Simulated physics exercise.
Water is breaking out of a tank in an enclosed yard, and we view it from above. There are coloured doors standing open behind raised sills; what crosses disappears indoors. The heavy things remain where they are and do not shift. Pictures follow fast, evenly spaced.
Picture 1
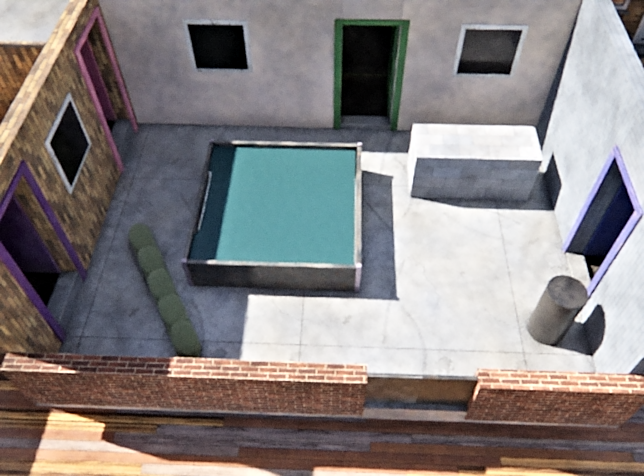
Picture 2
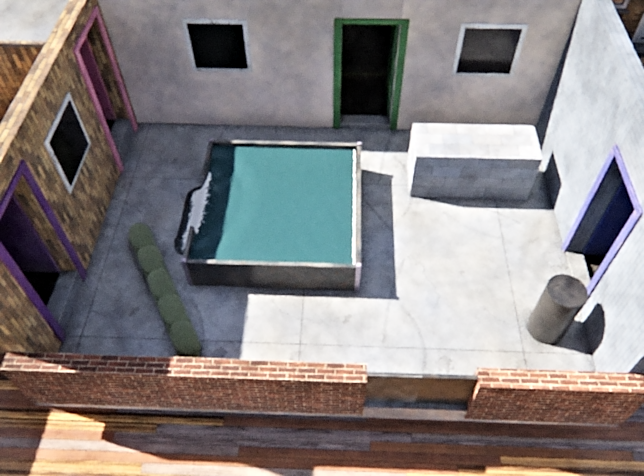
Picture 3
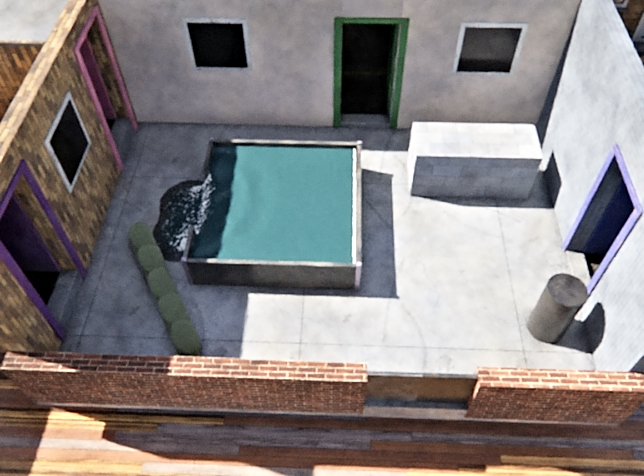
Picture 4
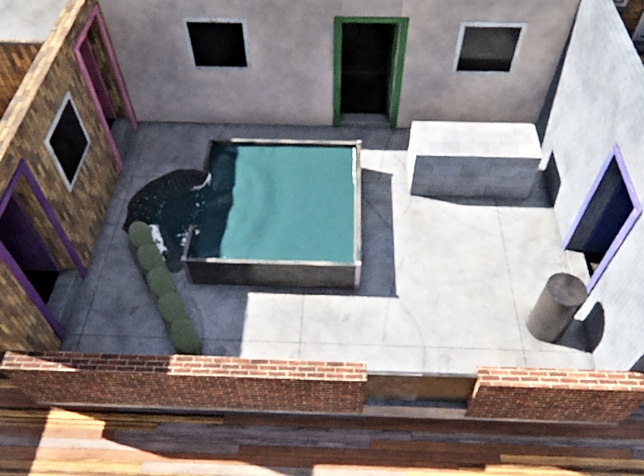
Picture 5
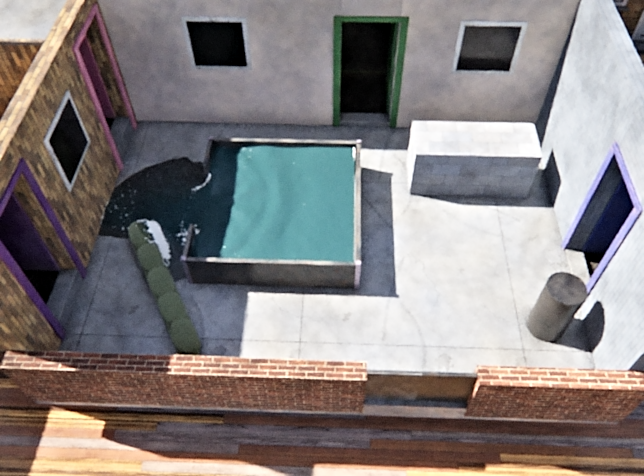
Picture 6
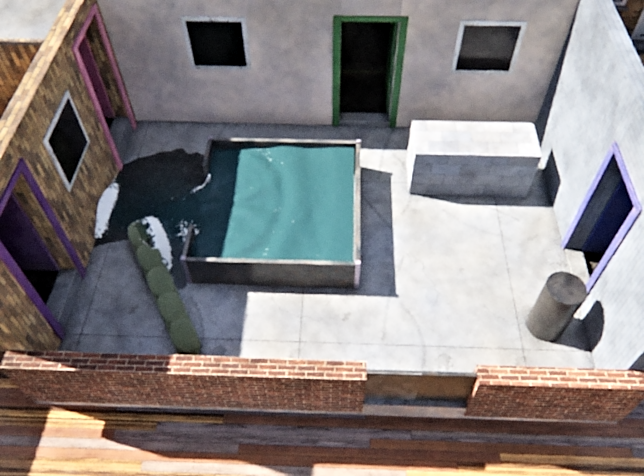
Water pouring from the left side of an open tank in a walled yard, spreading past a green hedge to the brick wall.
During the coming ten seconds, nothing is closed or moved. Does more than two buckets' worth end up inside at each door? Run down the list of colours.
I expect the blue door to see two buckets at most, I expect the green door to see two buckets at most, I expect the pink door to see two buckets at most, I expect the purple door to see two buckets at most.
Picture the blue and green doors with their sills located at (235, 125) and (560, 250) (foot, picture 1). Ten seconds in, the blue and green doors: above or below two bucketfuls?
Blue door lets more in; green door stays under.
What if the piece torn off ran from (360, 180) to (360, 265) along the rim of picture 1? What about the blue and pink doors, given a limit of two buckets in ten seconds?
Put simply, the blue door overflows; the pink door falls below the limit.
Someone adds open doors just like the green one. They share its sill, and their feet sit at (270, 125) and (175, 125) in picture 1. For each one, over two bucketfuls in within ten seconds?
Taking them in order: The first door stays short, the second door exceeds it.
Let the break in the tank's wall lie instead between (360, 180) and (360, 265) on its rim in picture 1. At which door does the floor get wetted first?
It's the blue-painted one.
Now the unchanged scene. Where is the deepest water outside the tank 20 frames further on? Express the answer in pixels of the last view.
Somewhere close to (136, 125).
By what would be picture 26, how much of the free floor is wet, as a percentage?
Estimate: Near 45 %.
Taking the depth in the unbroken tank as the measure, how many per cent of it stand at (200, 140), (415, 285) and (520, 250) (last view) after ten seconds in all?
In the order asked, some 18, 14 and 4 in a hundred.
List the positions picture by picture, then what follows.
Still water in the open tank at (279, 202), in the first frame.
Water pours out at (205, 213) and has run to a hidden place, in the second frame.
The front is at (155, 244), out from the gap at (205, 214), in the third frame.
The front is at (137, 198), out from the gap at (205, 213), in the fourth frame.
The front is at (113, 194), out from the gap at (205, 212), in the fifth frame.
The front is at (119, 173), out from the gap at (204, 211), in the sixth frame.
A moment on, water covers 15 % of the floor; the blue door not reached, the green door not reached, the pink door wet at the sill, nothing in, the purple door wet at the sill, nothing in.
Next, water covers 25 % of the floor; the blue door not reached, the green door not reached, the pink door wet at the sill, nothing in, the purple door wet at the sill, nothing in.
Then, water covers 45 % of the floor; the blue door not reached, the green door wet at the sill, nothing in, the pink door wet at the sill, nothing in, the purple door wet at the sill, nothing in.
Later, water covers 75 % of the floor; the blue door not reached, the green door wet at the sill, nothing in, the pink door wet at the sill, nothing in, the purple door wet at the sill, nothing in.
In the end, water covers 95 % of the floor; the blue door under two buckets in, the green door wet at the sill, nothing in, the pink door wet at the sill, nothing in, the purple door wet at the sill, nothing in.
